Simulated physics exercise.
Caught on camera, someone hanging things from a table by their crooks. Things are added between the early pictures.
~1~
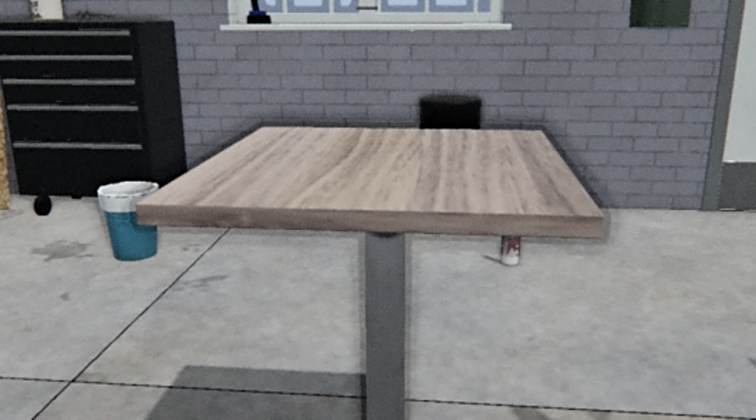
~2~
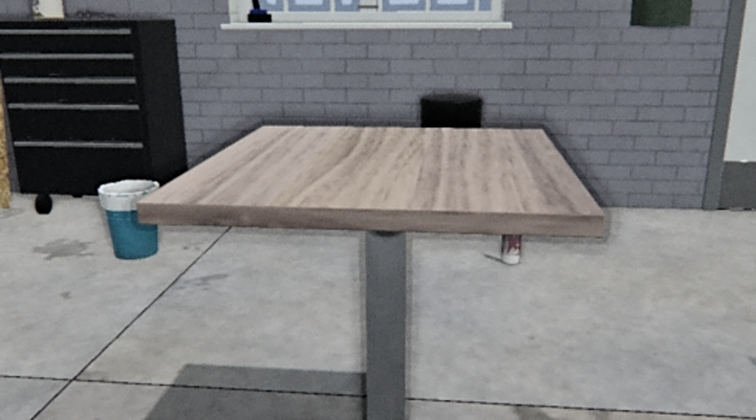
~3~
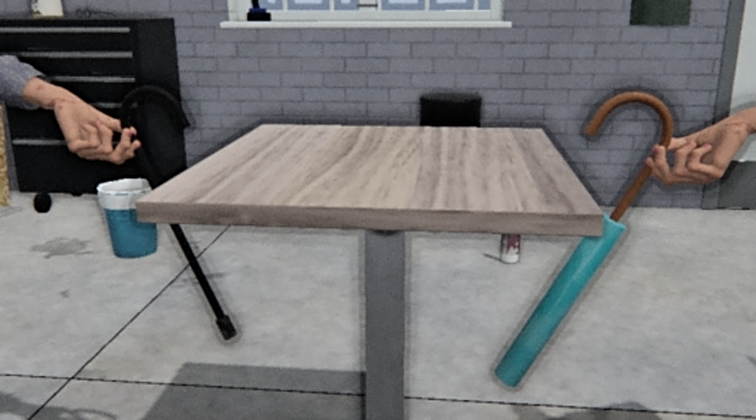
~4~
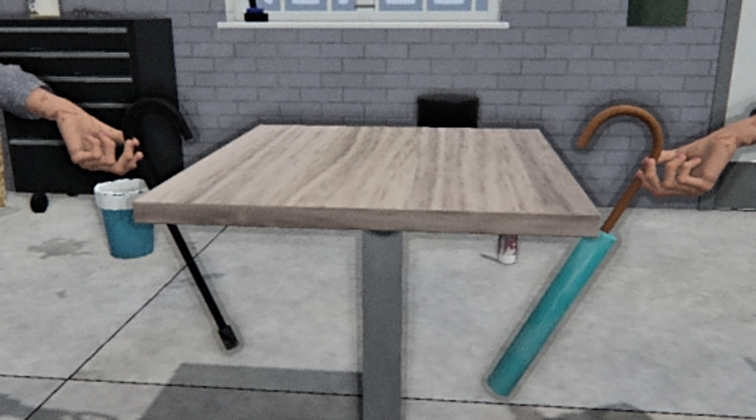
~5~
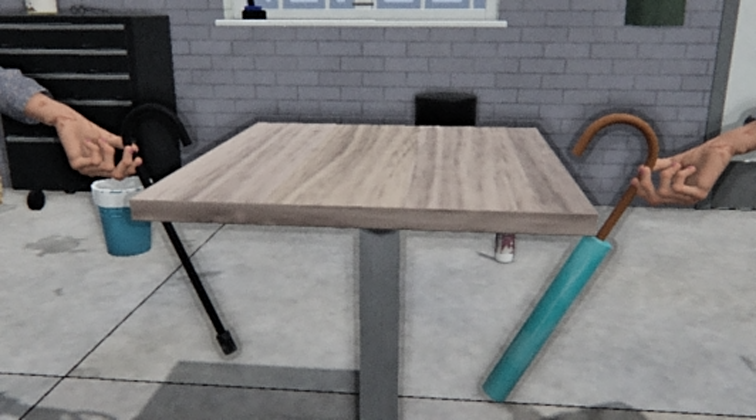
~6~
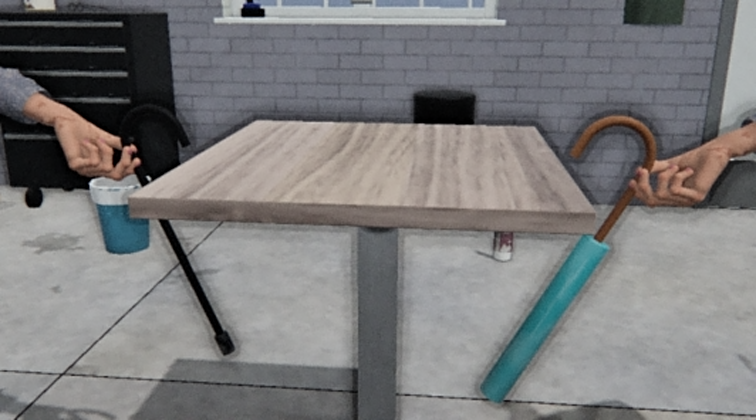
To begin with, a wood-topped table stands alone in a garage-like room with a brick wall behind it. Then two hands appear, the left one holding a black cane and the right one a turquoise umbrella with a brown crook, and both objects shift only slightly beside the table's edges.
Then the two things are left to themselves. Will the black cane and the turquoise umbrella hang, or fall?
Outcome: The black cane drops past the edge, the turquoise umbrella drops past the edge.
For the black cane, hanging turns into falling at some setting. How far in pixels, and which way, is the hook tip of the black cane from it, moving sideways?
Roughly 20 pixels right.
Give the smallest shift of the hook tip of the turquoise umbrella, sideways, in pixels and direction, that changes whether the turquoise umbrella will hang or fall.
A shift of 16 pixels, going left.
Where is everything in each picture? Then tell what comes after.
Table (385, 167), in the first picture.
Table (386, 166), in the second picture.
Still on the way; black cane (197, 214); table (385, 165), in the third picture.
Still on the way; turquoise umbrella (554, 255); table (382, 166), in the fourth picture.
Still on the way; black cane (199, 230); table (380, 164), in the fifth picture.
In place, still held; black cane (197, 231); turquoise umbrella (548, 263); table (378, 162), in the sixth picture.
Then, 0.30 s after the last picture, black cane falling near (210, 396); turquoise umbrella down below.
Then, 0.48 s after the last picture, black cane falling; turquoise umbrella falling.
At rest, the black cane falls to the floor; the turquoise umbrella falls to the floor.
